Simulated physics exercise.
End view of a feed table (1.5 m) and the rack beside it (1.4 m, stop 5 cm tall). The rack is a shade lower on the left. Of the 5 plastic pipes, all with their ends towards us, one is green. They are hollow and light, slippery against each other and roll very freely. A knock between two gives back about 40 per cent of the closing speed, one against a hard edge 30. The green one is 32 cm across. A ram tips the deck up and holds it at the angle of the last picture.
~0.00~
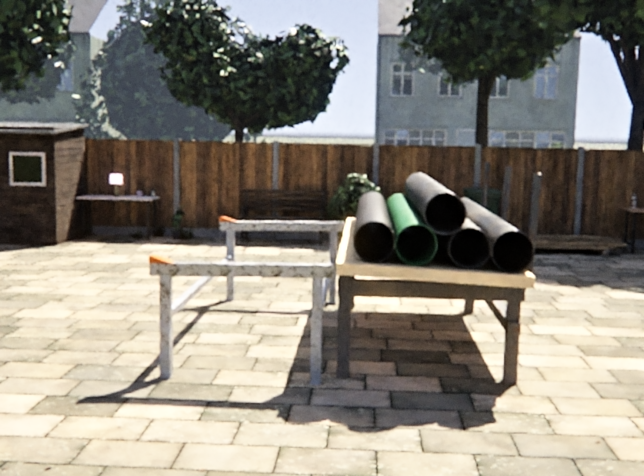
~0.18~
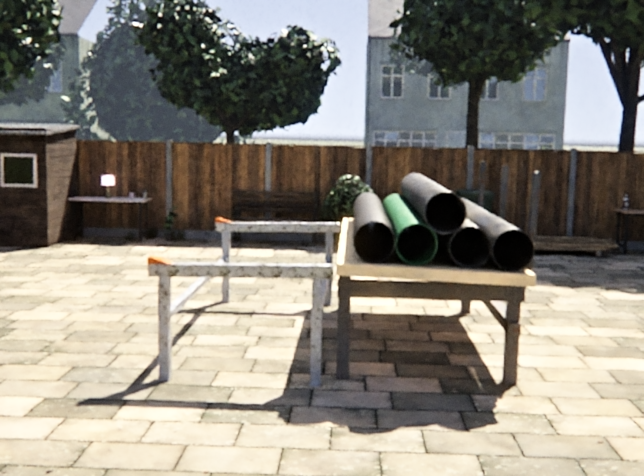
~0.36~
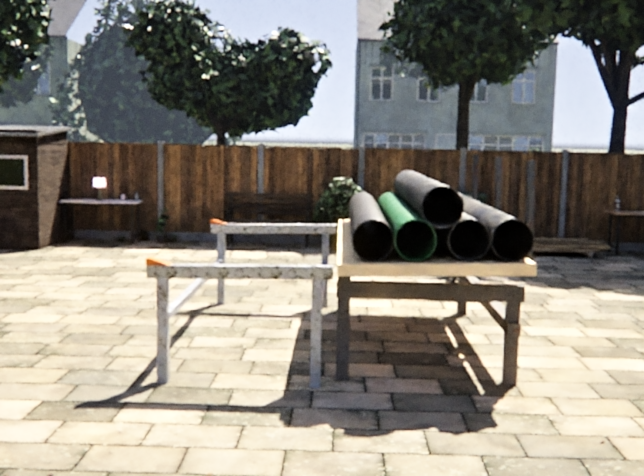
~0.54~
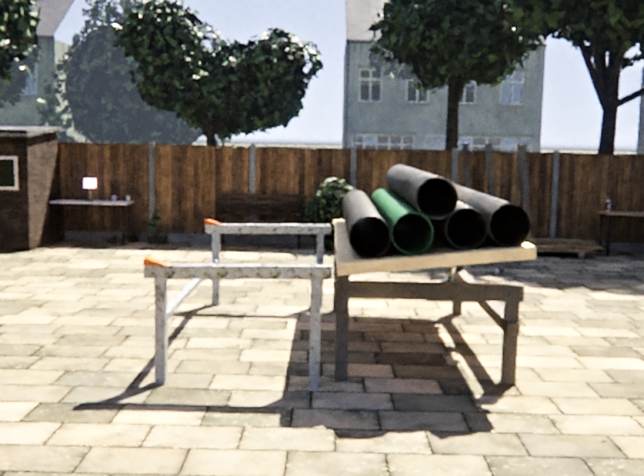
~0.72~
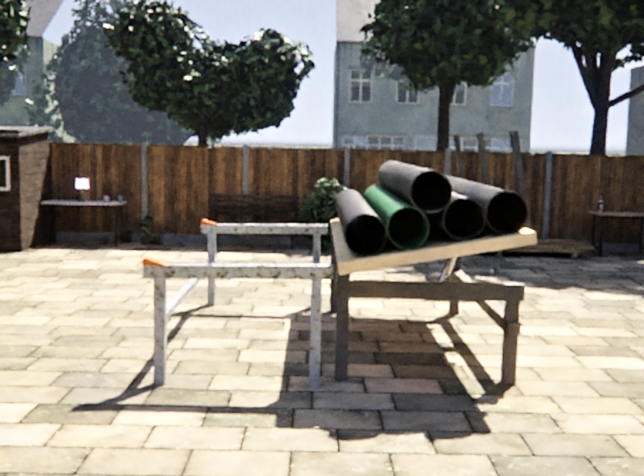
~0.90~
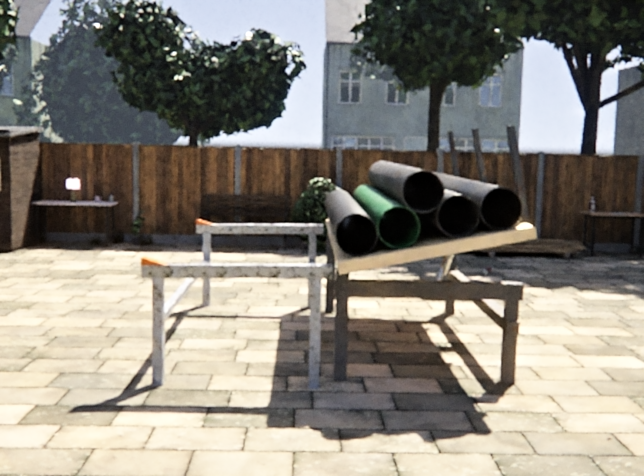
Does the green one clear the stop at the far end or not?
The green one clears the end stop.
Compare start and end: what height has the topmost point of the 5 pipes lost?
Some 25 cm lower.
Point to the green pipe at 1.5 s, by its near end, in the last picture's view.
At about (334, 239).
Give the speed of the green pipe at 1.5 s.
Near 1.0 m/s.
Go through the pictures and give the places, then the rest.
The first picture shows green (416, 245); deck tilted 2° back; stop top at (151, 258).
The second picture shows green (417, 245); deck tilted 2° back.
The third picture shows green (416, 241); deck tilted 2° to the rack.
The fourth picture shows green (413, 234); deck tilted 6° to the rack.
The fifth picture shows green (408, 228); deck tilted 10° to the rack.
The sixth picture shows green (399, 227); deck tilted 12° to the rack.
Then, 1.5 s in, green is on the deck, 5 cm from the hinge, rolling left; 0 past the stop so far.
Then, 2.3 s in, green is on the rack, 60 cm from the rack's far end, rolling left; 0 past the stop so far.
Then, 3.2 s in, green is beyond the stop and falling; 2 past the stop so far.
In the end (6.3 s), green is beyond the stop, on the ground; 4 past the stop so far.
